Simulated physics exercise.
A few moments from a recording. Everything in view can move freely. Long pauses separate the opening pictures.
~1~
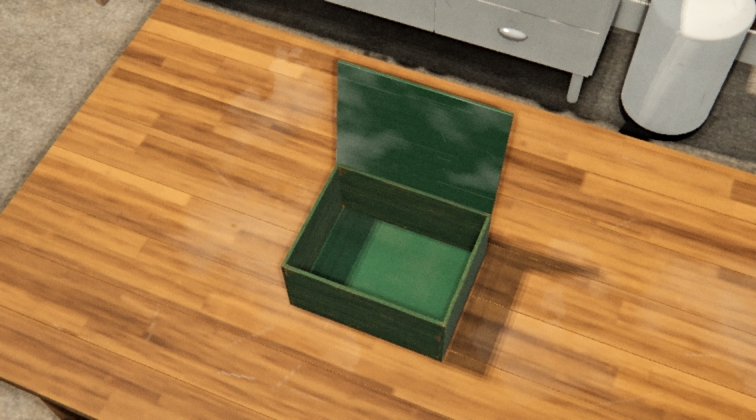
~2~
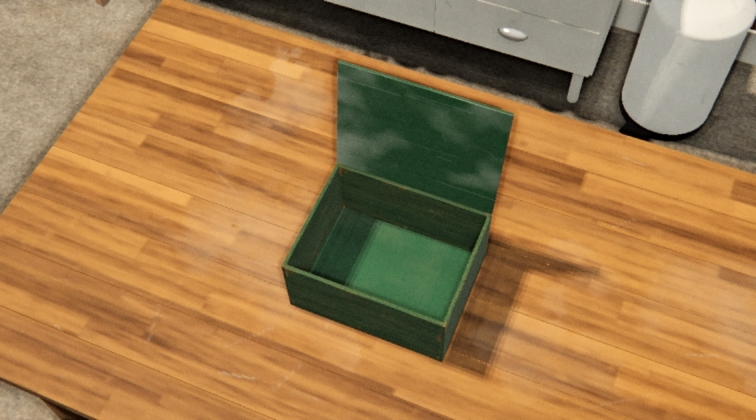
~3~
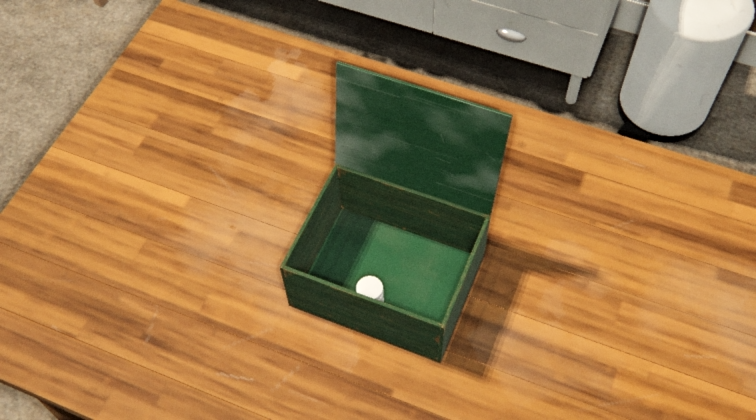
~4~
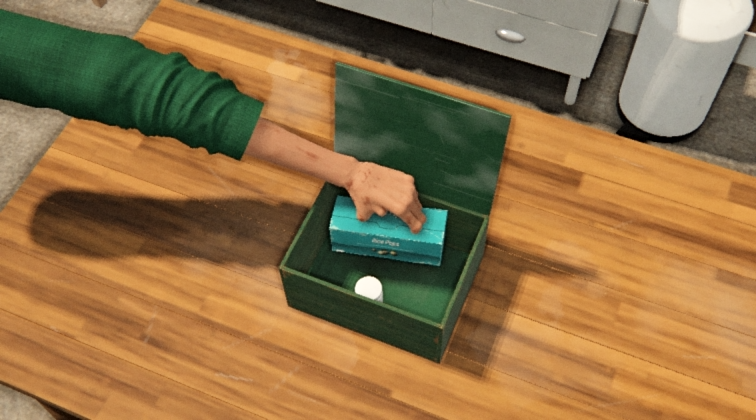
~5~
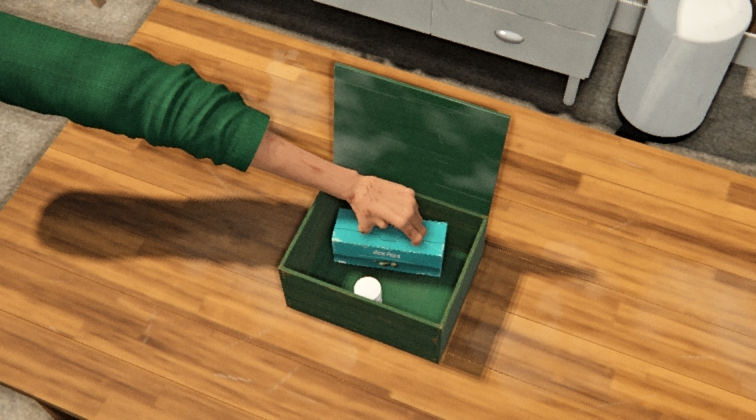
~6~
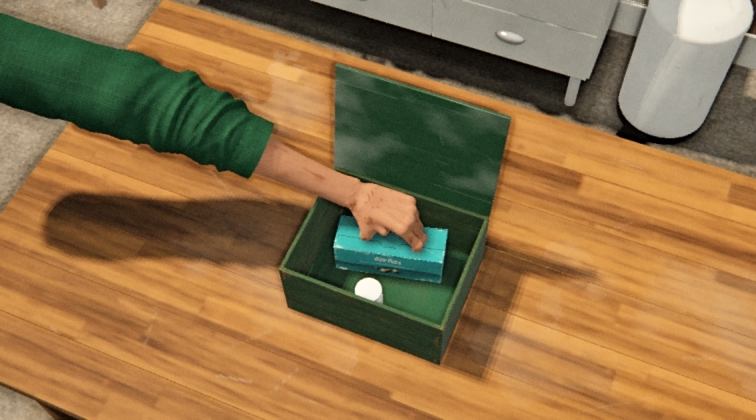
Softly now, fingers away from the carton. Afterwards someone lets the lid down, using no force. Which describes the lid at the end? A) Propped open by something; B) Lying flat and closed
B.
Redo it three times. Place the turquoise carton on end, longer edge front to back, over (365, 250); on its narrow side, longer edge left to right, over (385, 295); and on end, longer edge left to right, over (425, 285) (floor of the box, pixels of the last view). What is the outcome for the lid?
Try one: The lid remains open; try two: It comes all the way down; try three: It remains open.
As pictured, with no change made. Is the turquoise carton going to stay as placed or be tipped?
As it turns out, the turquoise carton keeps its original angle.
Then, 1.20 s past the last view, lid starting down.
Then, 1.60 s past the last view, lid 58° above the rim.
Then, 1.90 s past the last view, lid 32° above the rim.
Then, 2.10 s past the last view, lid 11° above the rim.
Finally, lid shut; both still in place. Final places as the last picture's camera would see them, turquoise carton near (391, 249).
